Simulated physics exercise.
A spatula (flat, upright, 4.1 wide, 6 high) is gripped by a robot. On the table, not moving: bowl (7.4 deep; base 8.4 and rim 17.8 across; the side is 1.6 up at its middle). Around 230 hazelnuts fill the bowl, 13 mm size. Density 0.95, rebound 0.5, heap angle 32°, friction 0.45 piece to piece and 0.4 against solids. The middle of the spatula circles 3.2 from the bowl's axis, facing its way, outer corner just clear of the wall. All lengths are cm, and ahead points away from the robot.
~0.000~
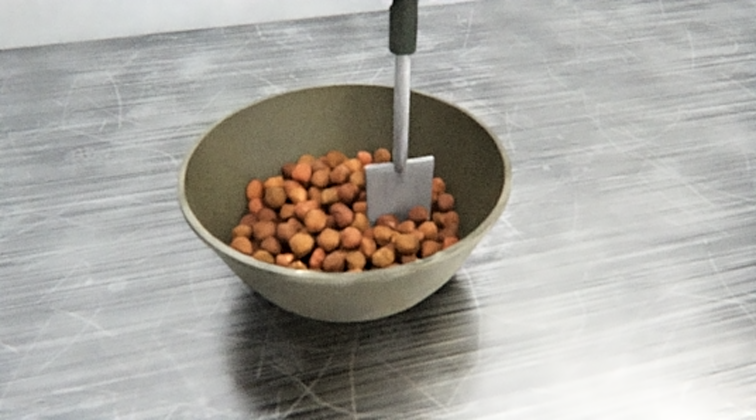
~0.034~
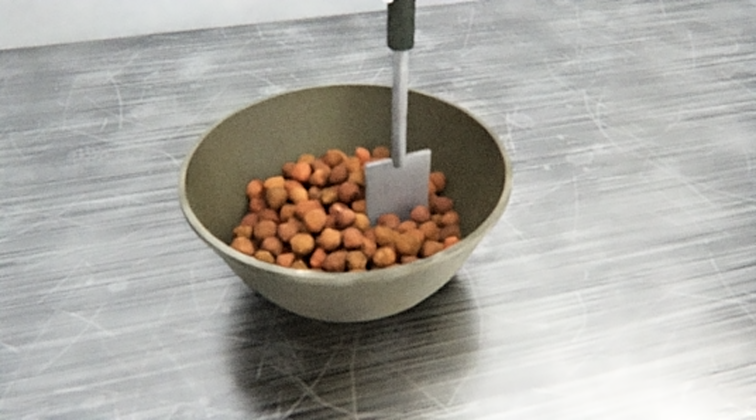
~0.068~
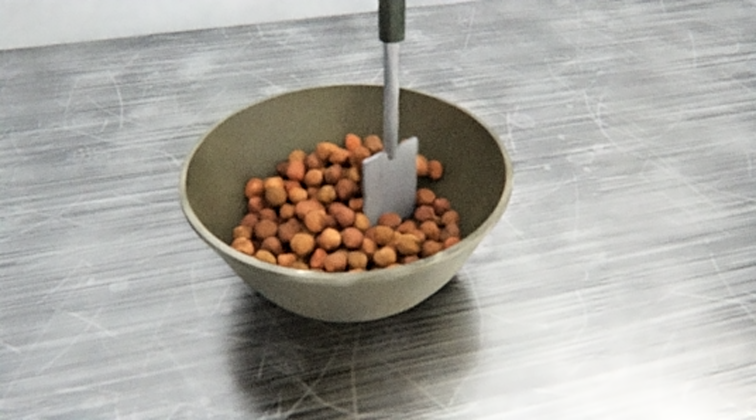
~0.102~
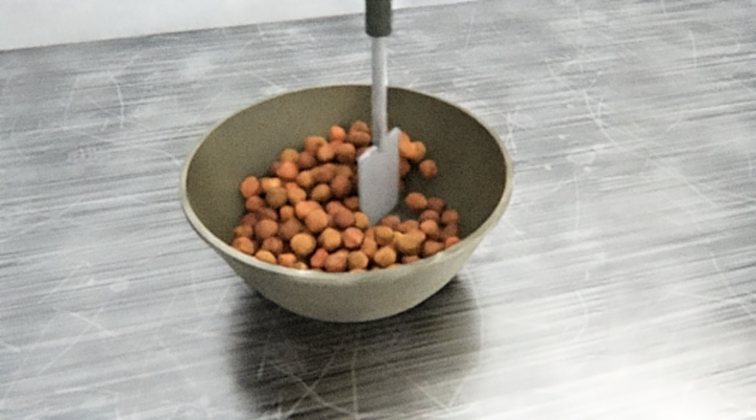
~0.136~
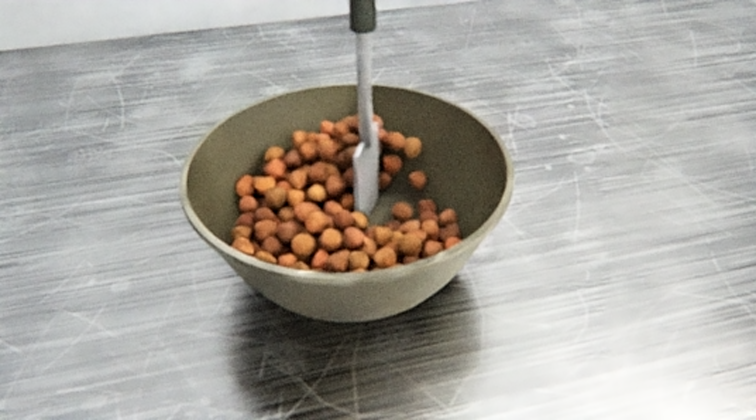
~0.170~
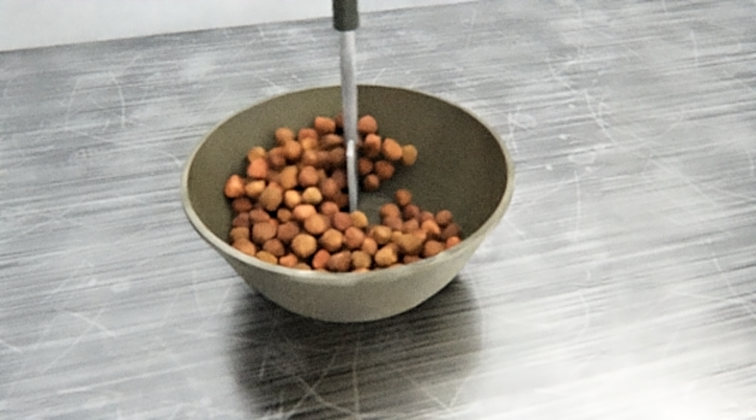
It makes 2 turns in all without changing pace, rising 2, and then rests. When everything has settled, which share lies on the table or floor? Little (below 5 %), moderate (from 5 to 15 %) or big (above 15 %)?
Answer: Little; below 5 % of the hazelnuts finish on the table or floor.
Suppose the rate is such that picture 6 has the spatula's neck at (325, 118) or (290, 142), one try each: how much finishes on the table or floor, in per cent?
About 5 and 20 per cent.
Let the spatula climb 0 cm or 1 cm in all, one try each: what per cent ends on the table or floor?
Some 0 and 0 per cent.
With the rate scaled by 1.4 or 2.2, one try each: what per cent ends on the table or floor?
Some 5 and 20 per cent.
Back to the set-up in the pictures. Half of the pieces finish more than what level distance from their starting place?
Roughly 7 cm.
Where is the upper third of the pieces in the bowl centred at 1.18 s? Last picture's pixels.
Around (323, 253).
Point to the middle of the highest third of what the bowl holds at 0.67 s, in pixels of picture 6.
Around (426, 189).
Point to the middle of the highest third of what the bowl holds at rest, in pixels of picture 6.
Around (379, 188).
After 0.67 s, 329° round, highest piece 8 above the table; 233 in the bowl.
After 1.18 s, 223° round, highest piece 7 above the table; 233 in the bowl.
After 1.63 s, 0° round, highest piece 6 above the table; 233 in the bowl.
After 2.33 s, 0° round, highest piece 6 above the table; 233 in the bowl.
In the end, 233 in the bowl. That is 0 % on the table or floor.
